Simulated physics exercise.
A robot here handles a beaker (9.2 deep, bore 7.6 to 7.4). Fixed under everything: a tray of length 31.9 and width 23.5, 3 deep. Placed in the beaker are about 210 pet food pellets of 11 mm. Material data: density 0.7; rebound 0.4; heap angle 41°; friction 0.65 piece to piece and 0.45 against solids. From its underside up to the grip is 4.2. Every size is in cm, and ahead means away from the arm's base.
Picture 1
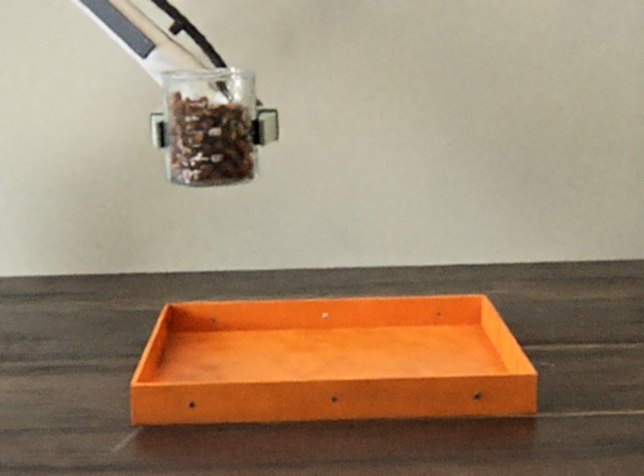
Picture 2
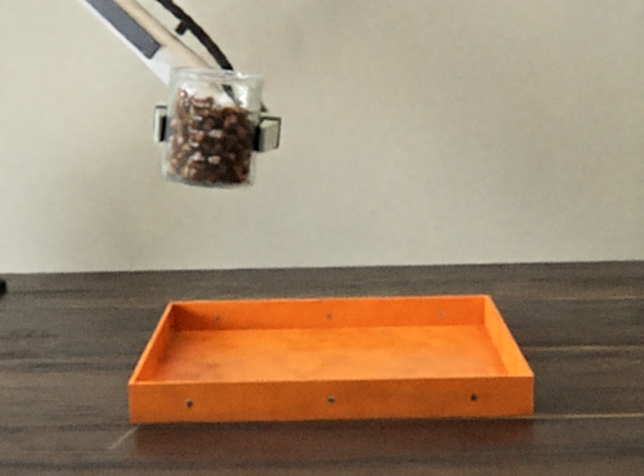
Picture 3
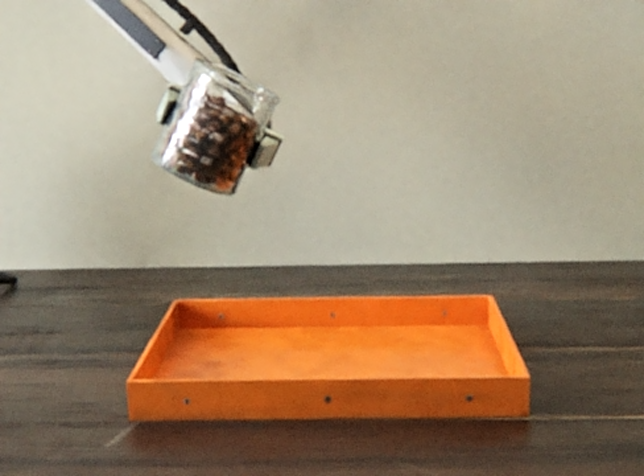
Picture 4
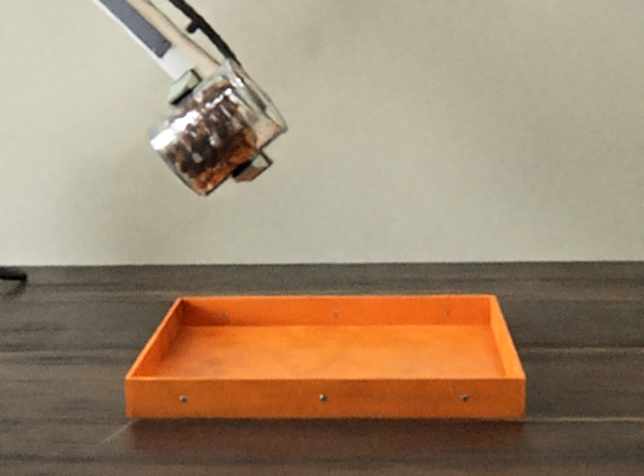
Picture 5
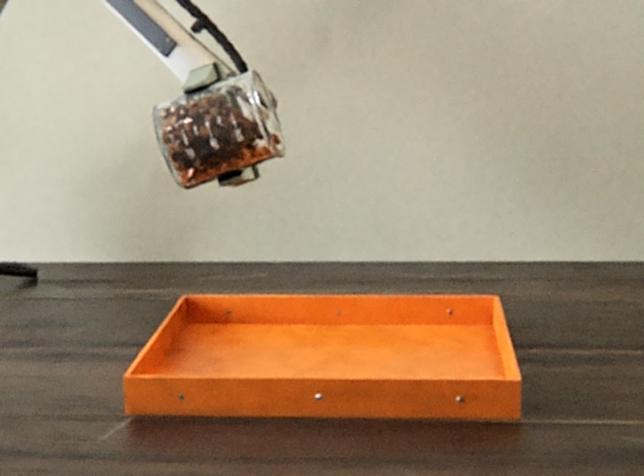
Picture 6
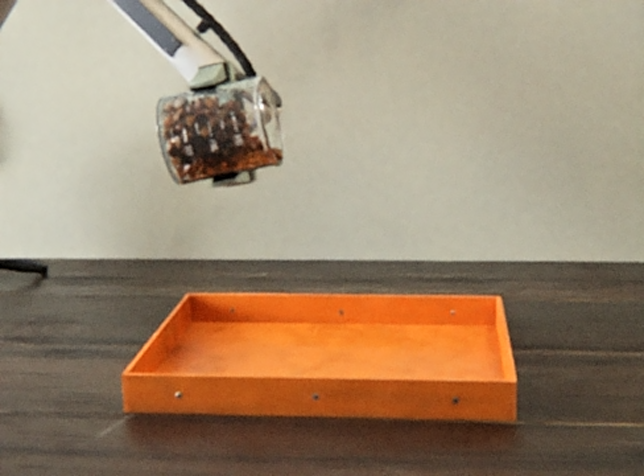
A robot arm tilts a clear beaker of brown pellets rightward above an orange tray.
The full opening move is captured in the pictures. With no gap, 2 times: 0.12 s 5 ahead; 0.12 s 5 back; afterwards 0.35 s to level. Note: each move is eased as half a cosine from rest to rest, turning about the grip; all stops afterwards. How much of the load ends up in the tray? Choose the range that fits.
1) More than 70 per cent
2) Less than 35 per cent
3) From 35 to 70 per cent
Answer: 3.
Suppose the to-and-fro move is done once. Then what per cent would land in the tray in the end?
In that case it would be near 35 percent.
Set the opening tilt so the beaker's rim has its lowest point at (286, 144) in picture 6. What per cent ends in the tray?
The share is around 25 %.
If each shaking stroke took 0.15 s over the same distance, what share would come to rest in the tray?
Roughly 35 percent then.
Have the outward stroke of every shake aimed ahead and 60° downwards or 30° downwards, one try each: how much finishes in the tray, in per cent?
I'd say close to 5 percent for the first and close to 30 percent for the second.
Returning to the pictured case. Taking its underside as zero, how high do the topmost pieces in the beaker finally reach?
Around 5.5 centimetres above the underside.
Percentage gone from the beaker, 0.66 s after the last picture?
About 60 in a hundred parts are out by then.
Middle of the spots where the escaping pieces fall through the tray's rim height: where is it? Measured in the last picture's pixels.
Around (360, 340).
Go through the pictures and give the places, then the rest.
The beaker middle at (211, 128), level; upper third of the load around (207, 116), from x 175 to 250, top at y 95; 214 in the beaker, in the first frame.
The beaker middle at (212, 129), tilted 8° forward; upper third of the load around (204, 116), from x 175 to 250, top at y 90, in the second frame.
The beaker middle at (215, 129), tilted 27° forward; upper third of the load around (207, 118), from x 165 to 250, top at y 85, in the third frame.
The beaker middle at (217, 130), tilted 52° forward; upper third of the load around (211, 115), from x 165 to 250, top at y 85, in the fourth frame.
The beaker middle at (219, 131), tilted 71° forward; upper third of the load around (206, 115), from x 165 to 275, top at y 100, in the fifth frame.
The beaker middle at (220, 131), tilted 79° forward; upper third of the load around (203, 115), from x 170 to 275, top at y 100; 214 in the beaker, in the sixth frame.
Then, 0.33 s on, tilted 79° forward, highest piece 23 above the table; 137 in the beaker, 40 in the tray, 37 in flight or on a rim.
Then, 0.66 s on, tilted 36° forward, highest piece 24 above the table; 122 in the tray, 88 in the beaker, 1 on the table or floor, 3 in flight or on a rim.
Then, 1.03 s on, level, highest piece 24 above the table; 125 in the tray, 88 in the beaker, 1 on the table or floor.
Then, 2.08 s on, level, highest piece 23 above the table; 125 in the tray, 88 in the beaker, 1 on the table or floor.
In the end, 125 in the tray, 88 in the beaker, 1 on the table or floor. That is 58 % in the tray.
